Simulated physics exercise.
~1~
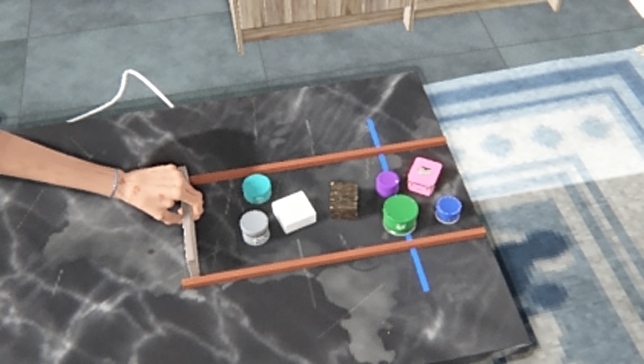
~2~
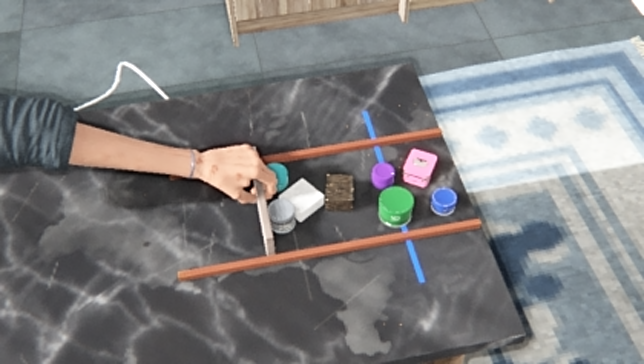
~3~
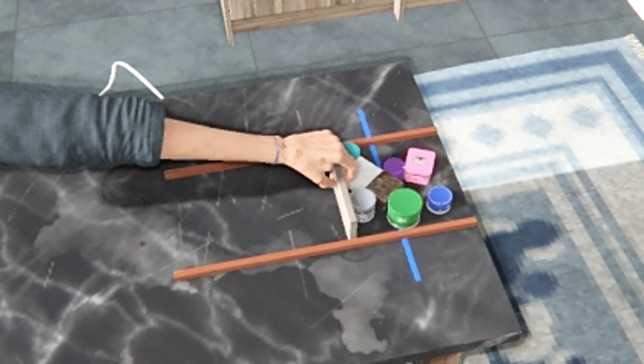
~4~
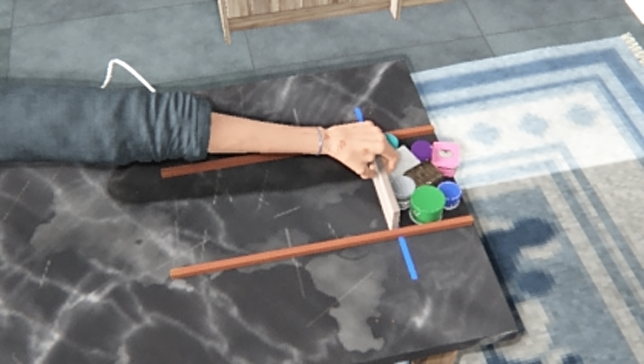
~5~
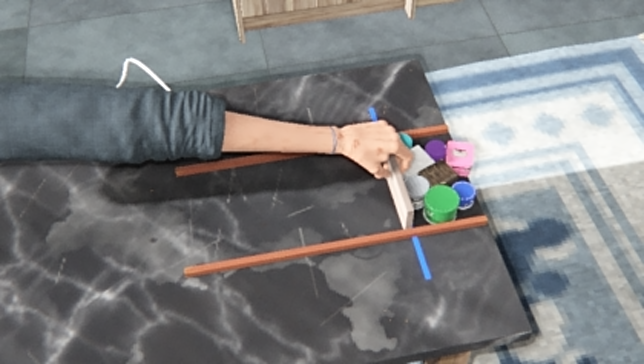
A hand pushed an upright board to the right along a dark marble table between two reddish-brown strips, gathering small colourful tubs and blocks into a tight cluster, then stopped near the blue tape with everything still on the table.
